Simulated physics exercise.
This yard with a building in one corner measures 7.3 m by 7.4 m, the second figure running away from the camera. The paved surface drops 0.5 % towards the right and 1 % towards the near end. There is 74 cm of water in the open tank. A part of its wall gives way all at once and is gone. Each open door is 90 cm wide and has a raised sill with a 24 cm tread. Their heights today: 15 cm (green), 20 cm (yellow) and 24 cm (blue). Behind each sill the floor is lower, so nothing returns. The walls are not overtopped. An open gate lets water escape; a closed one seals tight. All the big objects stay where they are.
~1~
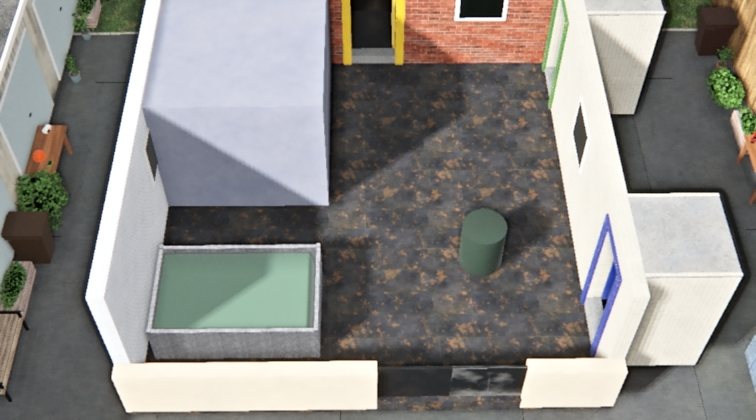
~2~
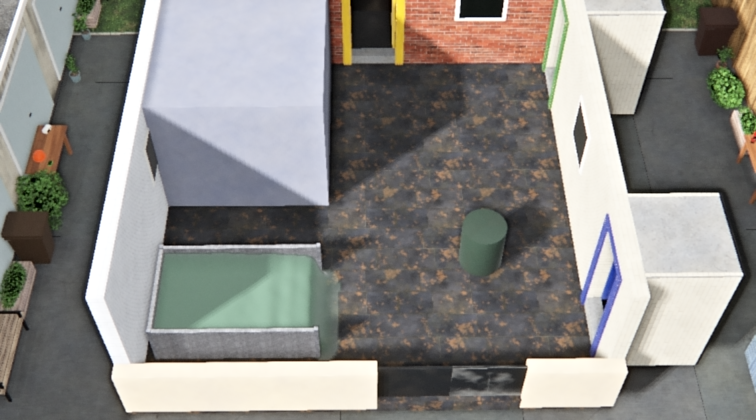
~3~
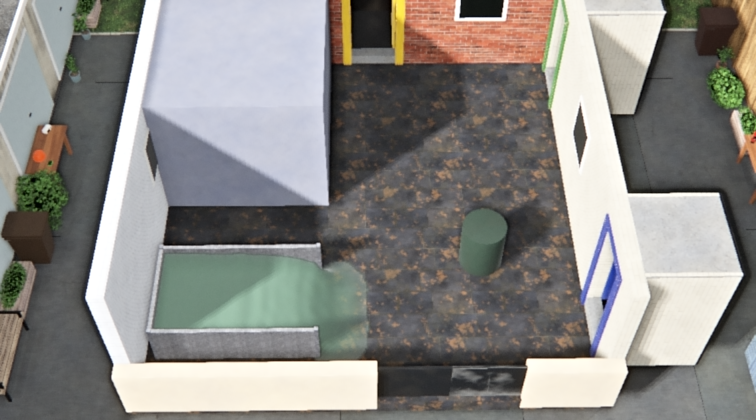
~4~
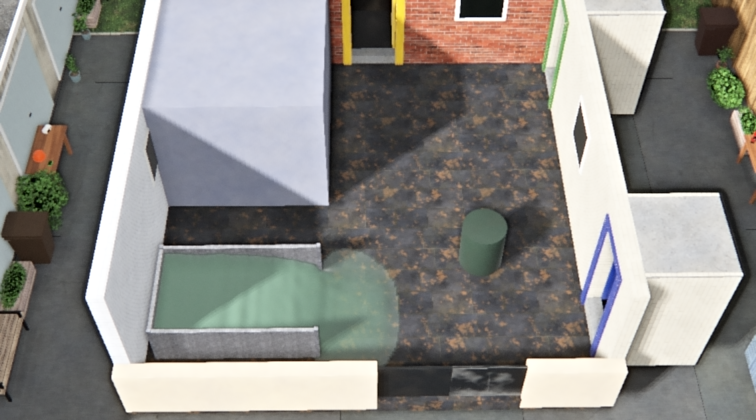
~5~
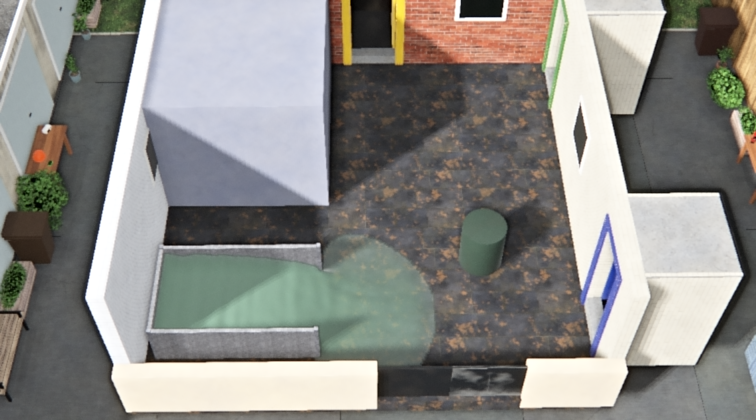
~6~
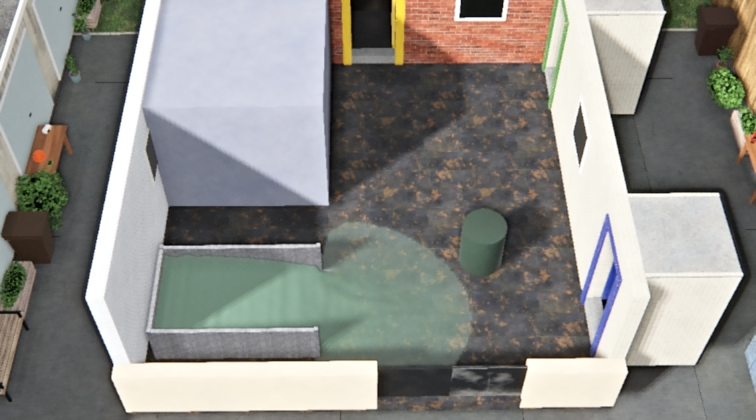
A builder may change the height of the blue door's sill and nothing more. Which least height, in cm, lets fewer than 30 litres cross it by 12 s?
It would have to be roughly 31 cm high.
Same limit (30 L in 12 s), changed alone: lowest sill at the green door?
About 12.0 cm at green.
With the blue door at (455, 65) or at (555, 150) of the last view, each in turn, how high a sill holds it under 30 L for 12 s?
About 11.5 and 8.0 cm.
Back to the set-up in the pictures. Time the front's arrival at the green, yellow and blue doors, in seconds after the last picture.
Arrival: Green 2.6 s, yellow 5.0 s, blue 0.5 s.
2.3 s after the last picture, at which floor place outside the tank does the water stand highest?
Near (545, 366).
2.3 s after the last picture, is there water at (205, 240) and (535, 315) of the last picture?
In turn: Not reached, wet.
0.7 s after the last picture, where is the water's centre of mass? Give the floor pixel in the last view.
Around (320, 316).
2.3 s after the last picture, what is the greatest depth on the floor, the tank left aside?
About 42 cm.
Then, 0.7 s after the last picture water covers 35 % of the floor, deepest (32 cm) near (325, 329); 22 cm at the blue door, 0 litres in over its 24 cm sill.
Then, 2.3 s after the last picture water covers 55 % of the floor, deepest (42 cm) near (545, 366); 37 cm at the blue door, 55 litres in over its 24 cm sill.
Then, 11.3 s after the last picture water covers 95 % of the floor, deepest (15 cm) near (569, 240); 7 cm at the blue door, 90 litres in over its 24 cm sill.
At the blue door as built, the water peaked near 42 cm, 1.7 s after the last picture.
With a sill of 25.5 cm, 70 litres would have come in within the 12 s; with 34.5 cm, 13 litres. So under 30 litres takes about 31 cm.
